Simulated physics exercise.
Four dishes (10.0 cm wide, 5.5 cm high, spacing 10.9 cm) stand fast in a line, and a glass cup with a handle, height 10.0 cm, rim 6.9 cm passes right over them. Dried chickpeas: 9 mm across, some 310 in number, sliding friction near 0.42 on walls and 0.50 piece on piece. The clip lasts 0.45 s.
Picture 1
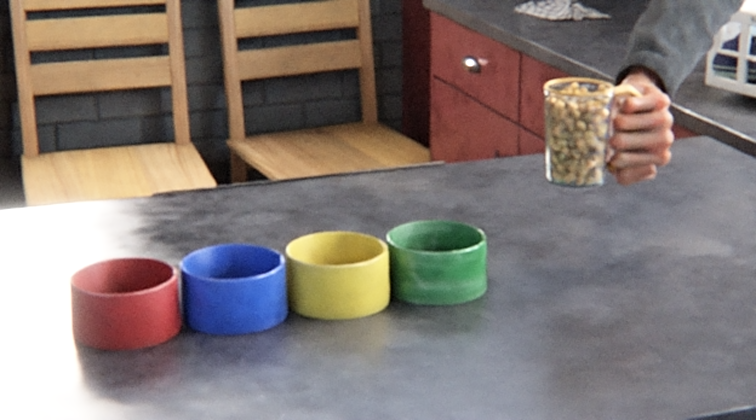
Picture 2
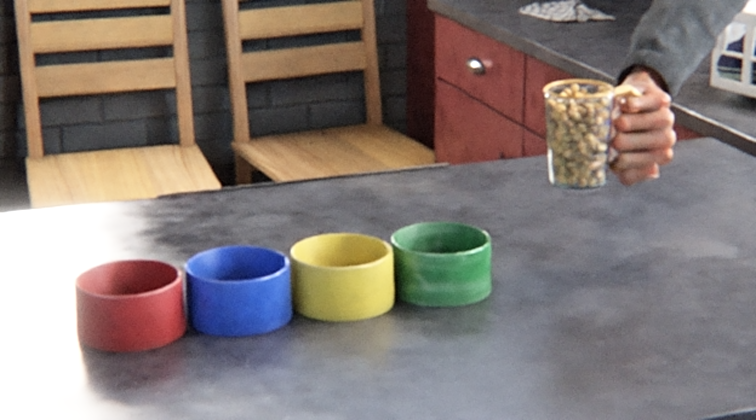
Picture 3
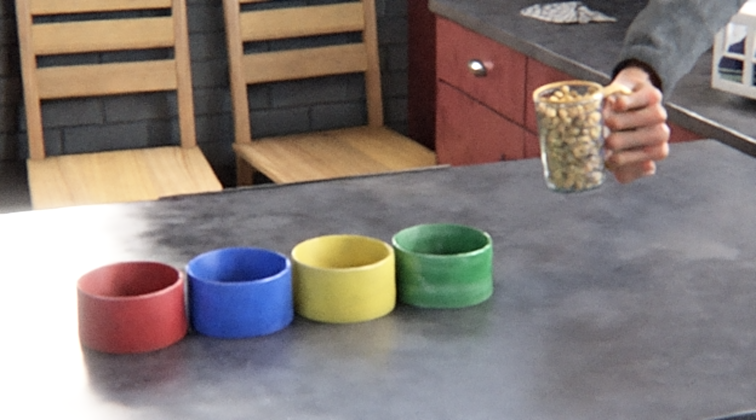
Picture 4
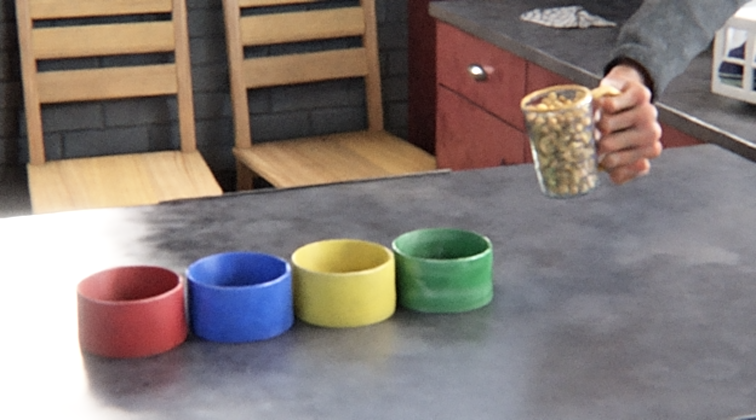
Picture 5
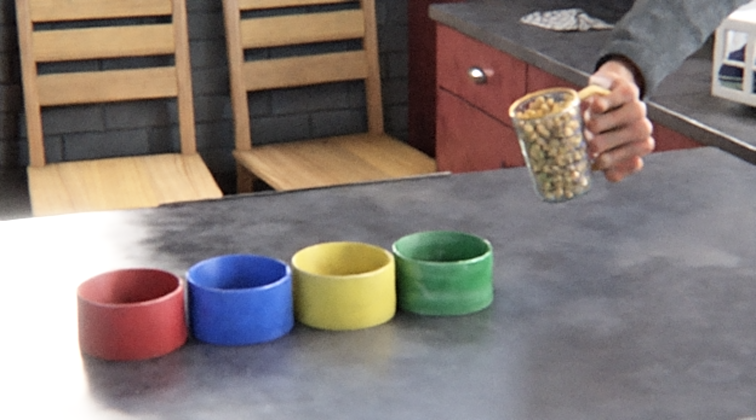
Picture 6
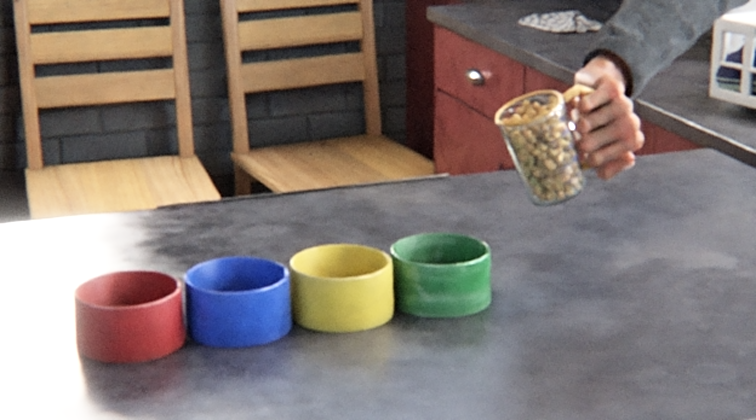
A hand holding a glass cup full of dried chickpeas by its handle moves it slightly left and gradually tilts it leftward, above a dark table where red, blue, yellow and green dishes stand still in a row.
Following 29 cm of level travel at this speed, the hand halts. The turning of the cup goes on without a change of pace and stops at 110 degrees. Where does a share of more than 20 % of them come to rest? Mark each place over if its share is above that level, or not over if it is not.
Red dish: Not over, blue dish: Over, green dish: Not over, yellow dish: Over, counter: Not over.
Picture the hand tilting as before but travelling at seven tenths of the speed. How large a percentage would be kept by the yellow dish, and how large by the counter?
Shares - yellow 80, counter 10.
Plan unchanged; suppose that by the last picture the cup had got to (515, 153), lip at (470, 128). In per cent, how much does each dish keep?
Dish by dish: Red 0 per cent, blue 100 per cent, green 0 per cent, yellow 0 per cent.
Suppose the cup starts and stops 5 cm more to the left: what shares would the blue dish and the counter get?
Blue 80, counter 10.
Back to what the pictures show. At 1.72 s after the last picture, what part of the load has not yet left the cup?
Roughly 50 per cent, give or take.
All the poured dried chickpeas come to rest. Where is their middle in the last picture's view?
Resting centre estimate: Around (305, 303).
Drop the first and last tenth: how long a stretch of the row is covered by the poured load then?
That stretch comes to around 14 cm.
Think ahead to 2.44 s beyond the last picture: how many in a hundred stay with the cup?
Around 5 in a hundred.
Then, 1.03 s after the last picture, tilt 80 degrees; cup holds 100 %.
Then, 1.72 s after the last picture, tilt 110 degrees; cup holds 50 %, yellow 45 %.
Then, 2.44 s after the last picture, tilt 110 degrees; cup holds 5 %, blue 40 %, yellow 50 %.
In the end, red 0 %, blue 40 %, green 0 %, yellow 50 %, counter 10 %.
